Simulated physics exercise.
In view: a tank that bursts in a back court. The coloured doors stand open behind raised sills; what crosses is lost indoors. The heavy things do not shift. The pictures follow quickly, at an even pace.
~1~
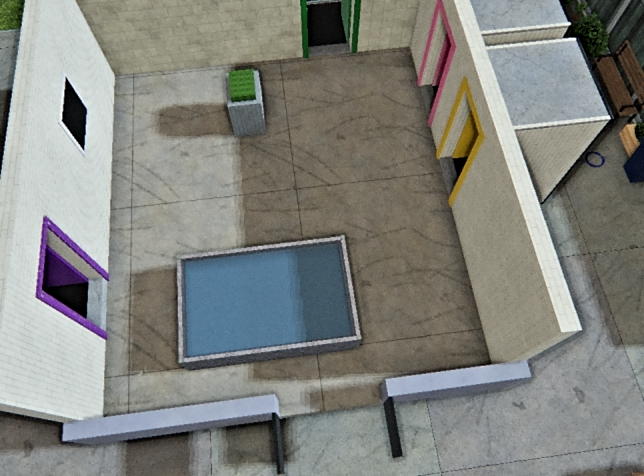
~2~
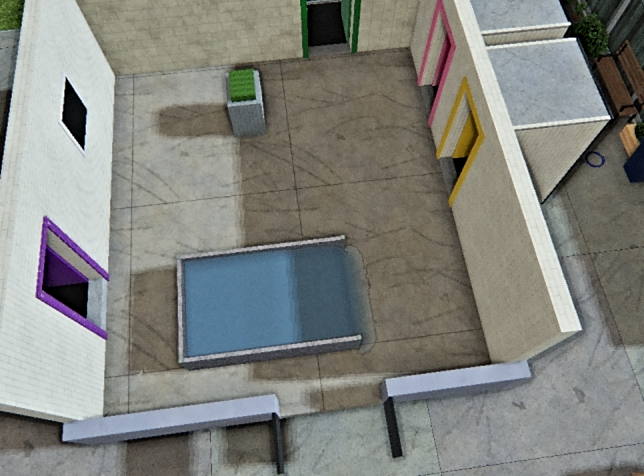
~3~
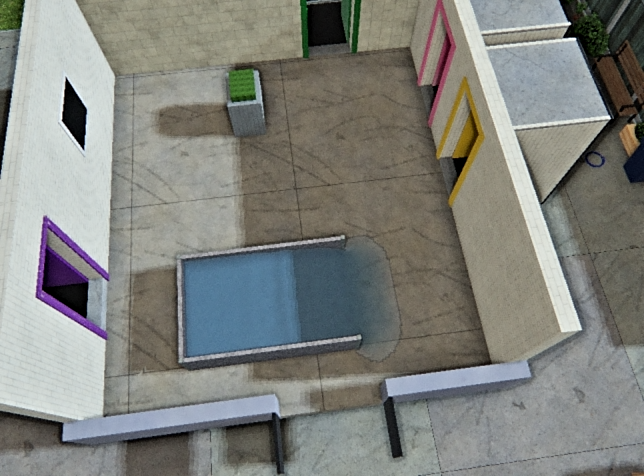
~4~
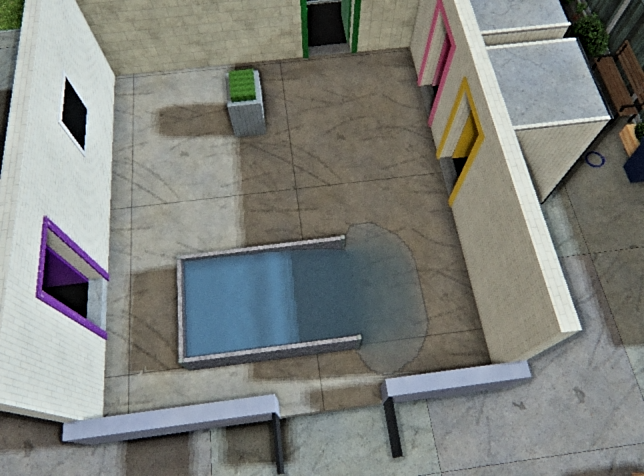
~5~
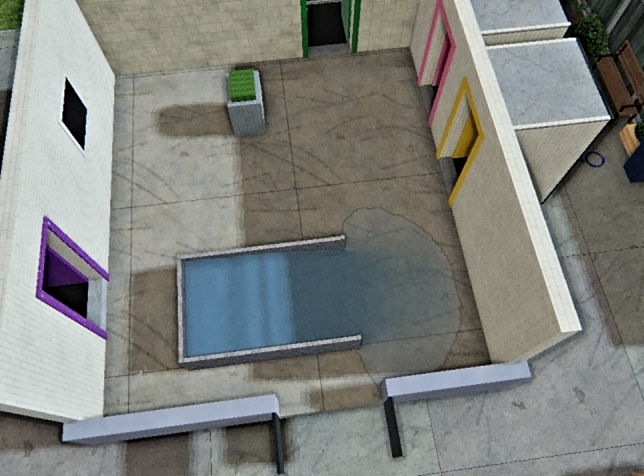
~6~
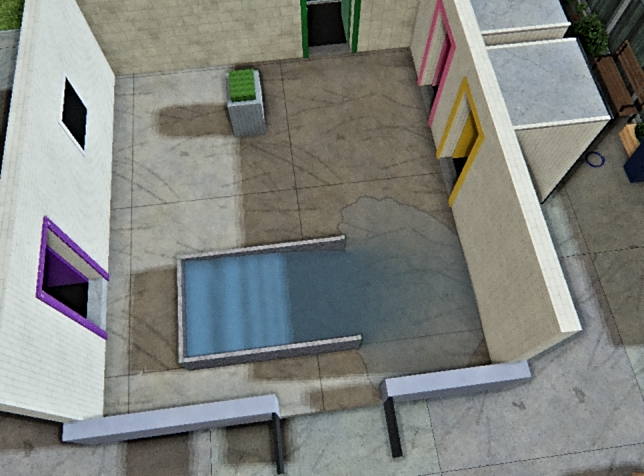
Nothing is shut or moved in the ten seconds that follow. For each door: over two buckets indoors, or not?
In the end: The yellow door lets in a lot; the purple door admits no more than that; the green door lets in a lot; the pink door lets in a lot.
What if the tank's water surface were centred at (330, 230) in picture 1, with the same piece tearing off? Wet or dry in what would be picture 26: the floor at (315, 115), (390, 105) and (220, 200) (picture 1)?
One after the other: Free of water, wet, no water.
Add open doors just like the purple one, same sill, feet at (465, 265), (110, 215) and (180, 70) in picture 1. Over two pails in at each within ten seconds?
One after the other: Goes over, is under, holds.
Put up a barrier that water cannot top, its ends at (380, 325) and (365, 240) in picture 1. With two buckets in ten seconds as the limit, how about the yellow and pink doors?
In short: Yellow door takes less; pink door lets more in.
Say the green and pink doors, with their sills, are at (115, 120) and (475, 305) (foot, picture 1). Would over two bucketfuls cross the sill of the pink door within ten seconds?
My reading: Pink door passes that mark.
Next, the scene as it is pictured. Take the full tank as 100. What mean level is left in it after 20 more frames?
About 24 per cent.
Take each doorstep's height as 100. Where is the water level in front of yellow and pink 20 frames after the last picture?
Near 200 and 210 in a hundred.
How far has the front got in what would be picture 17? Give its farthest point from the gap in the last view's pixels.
Around (423, 99).
A moment on, water covers 20 % of the floor; the yellow door wet at the sill, nothing in, the purple door not reached, the green door not reached, the pink door not reached.
Next, water covers 20 % of the floor; the yellow door under two buckets in, the purple door not reached, the green door not reached, the pink door wet at the sill, nothing in.
Then, water covers 40 % of the floor; the yellow door over two buckets in, the purple door not reached, the green door not reached, the pink door under two buckets in.
Later, water covers 65 % of the floor; the yellow door over two buckets in, the purple door wet at the sill, nothing in, the green door over two buckets in, the pink door under two buckets in.
In the end, water covers 95 % of the floor; the yellow door over two buckets in, the purple door wet at the sill, nothing in, the green door far over two buckets in, the pink door over two buckets in.
